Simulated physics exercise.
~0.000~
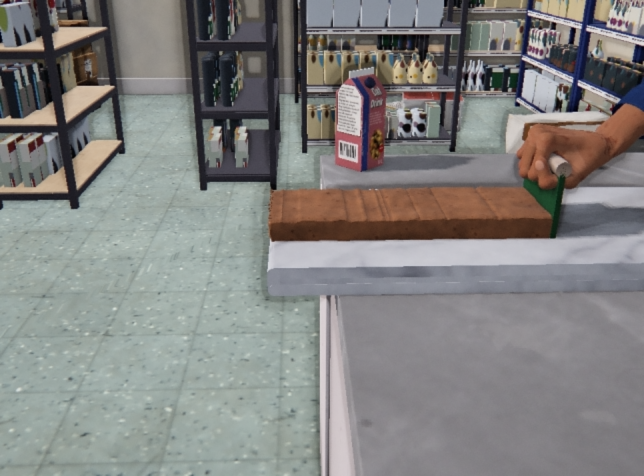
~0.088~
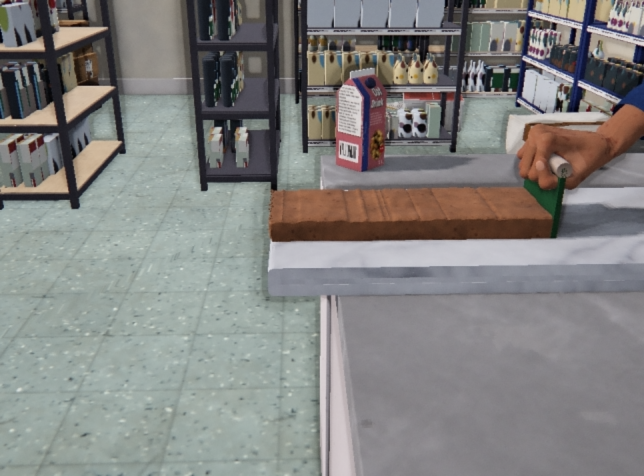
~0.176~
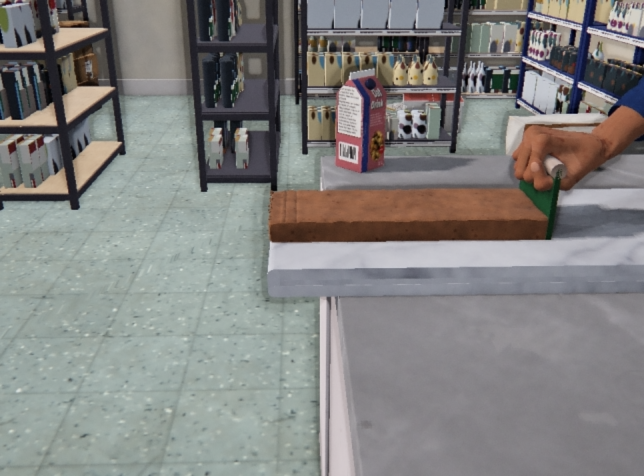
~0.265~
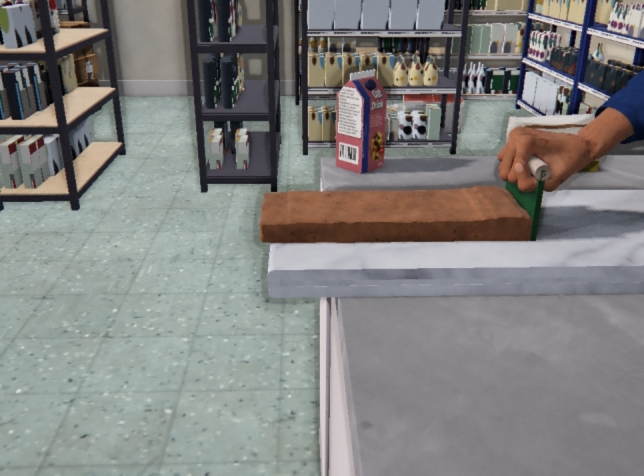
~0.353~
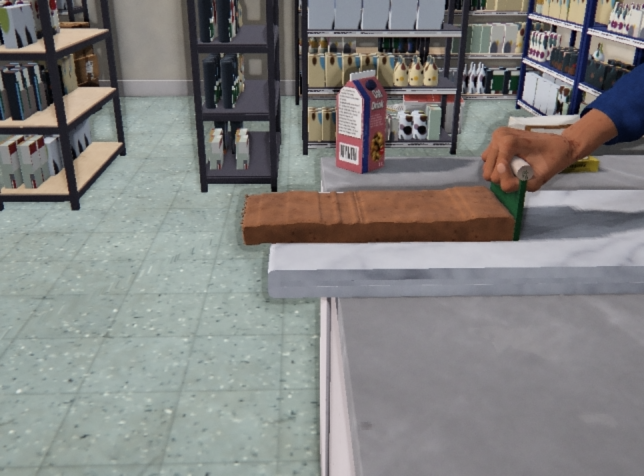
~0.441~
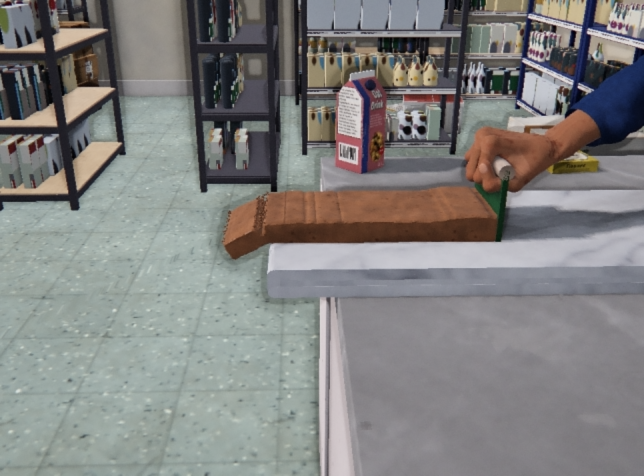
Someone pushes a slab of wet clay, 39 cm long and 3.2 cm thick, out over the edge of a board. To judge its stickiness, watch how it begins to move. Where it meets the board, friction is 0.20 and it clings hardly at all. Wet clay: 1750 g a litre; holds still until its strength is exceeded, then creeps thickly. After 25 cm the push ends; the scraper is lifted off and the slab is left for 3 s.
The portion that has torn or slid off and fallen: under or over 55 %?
What tore or slid off and fell exceeds 55 %.
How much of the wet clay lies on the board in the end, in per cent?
About 40 % on the board.
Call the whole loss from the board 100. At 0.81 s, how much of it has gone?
Near 70 in a hundred.
After 0.81 s, 58 % lies on the board and 15 % has fallen.
After 1.25 s, 39 % lies on the board and 47 % has fallen.
After 1.69 s, 39 % lies on the board and 61 % has fallen.
After 2.13 s, 39 % lies on the board and 61 % has fallen.
After 4.13 s, 39 % lies on the board and 61 % has fallen.
